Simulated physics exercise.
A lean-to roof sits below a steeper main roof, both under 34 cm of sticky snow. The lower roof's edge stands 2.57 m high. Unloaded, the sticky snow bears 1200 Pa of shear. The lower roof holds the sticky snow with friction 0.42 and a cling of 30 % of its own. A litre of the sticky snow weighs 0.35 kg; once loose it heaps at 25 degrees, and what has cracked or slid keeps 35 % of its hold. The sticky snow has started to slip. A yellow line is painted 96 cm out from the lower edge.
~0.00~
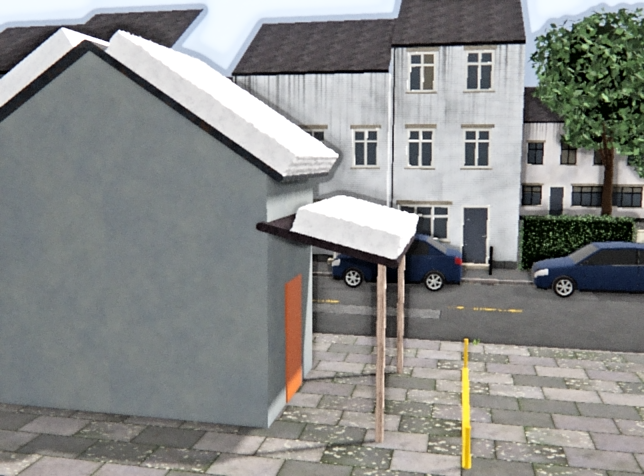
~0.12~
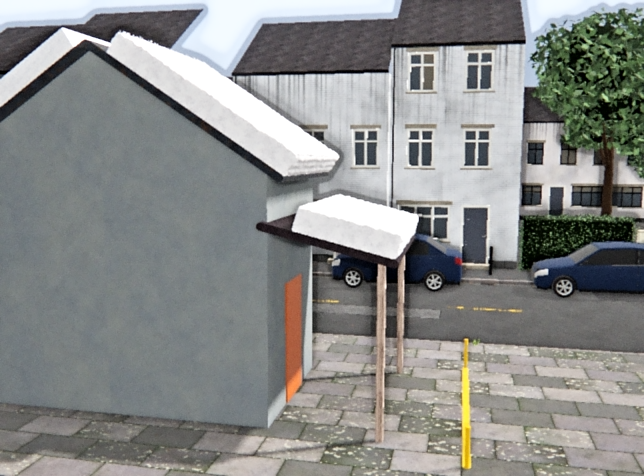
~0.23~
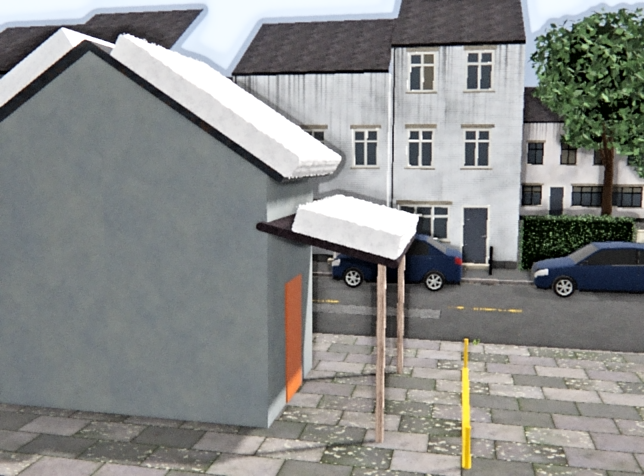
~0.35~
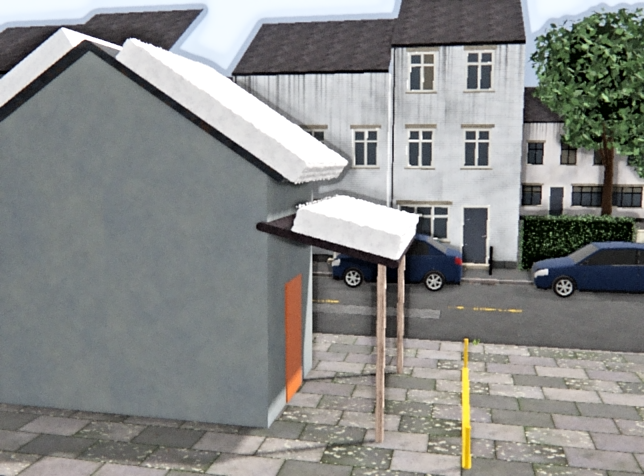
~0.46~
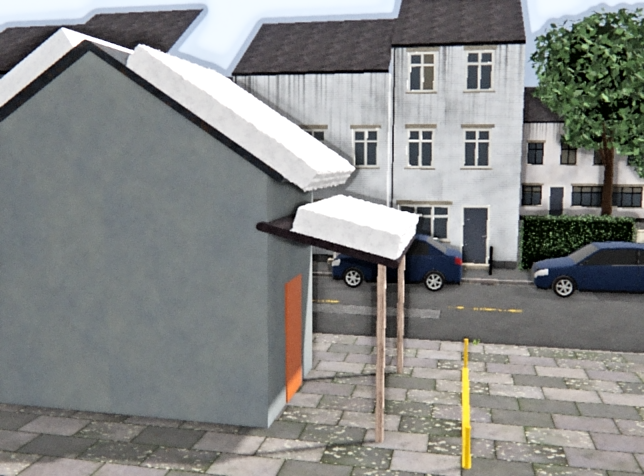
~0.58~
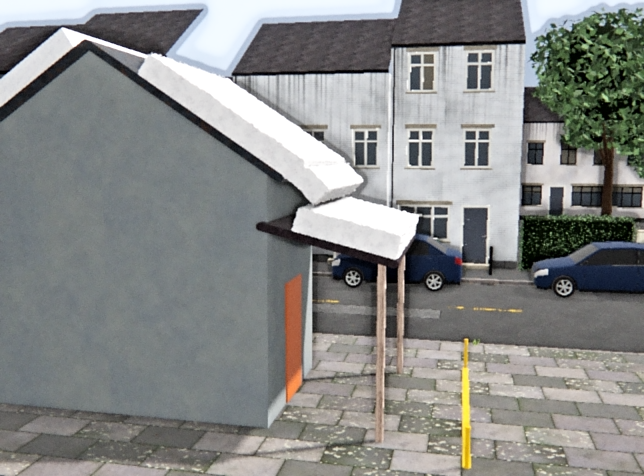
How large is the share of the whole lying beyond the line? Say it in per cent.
Close to 43 per cent.
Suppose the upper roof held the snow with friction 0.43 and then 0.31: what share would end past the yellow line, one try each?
In turn about 7 %, 25 %.
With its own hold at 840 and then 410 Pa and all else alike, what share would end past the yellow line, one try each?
In that order: 55 %, 60 %.
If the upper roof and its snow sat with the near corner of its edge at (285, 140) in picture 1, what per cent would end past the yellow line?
Then about 60 %.
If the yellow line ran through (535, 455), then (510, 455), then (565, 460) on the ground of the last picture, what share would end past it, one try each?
In that order: 18 %, 25 %, 10 %.
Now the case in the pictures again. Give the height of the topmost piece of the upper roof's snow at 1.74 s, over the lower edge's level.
About 1.0 m.
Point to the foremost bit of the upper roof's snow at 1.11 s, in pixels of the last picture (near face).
At about (407, 215).
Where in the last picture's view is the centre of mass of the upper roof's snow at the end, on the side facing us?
Around (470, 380).
By 1.11 s, none is below the lower edge and 0 % is past the line.
By 1.74 s, 29 % is below the lower edge and 11 % is past the line.
By 2.37 s, 63 % is below the lower edge and 36 % is past the line.
By 3.00 s, 63 % is below the lower edge and 43 % is past the line.
By 3.50 s, at the end, 63 % is below the lower edge and 43 % is past the line.
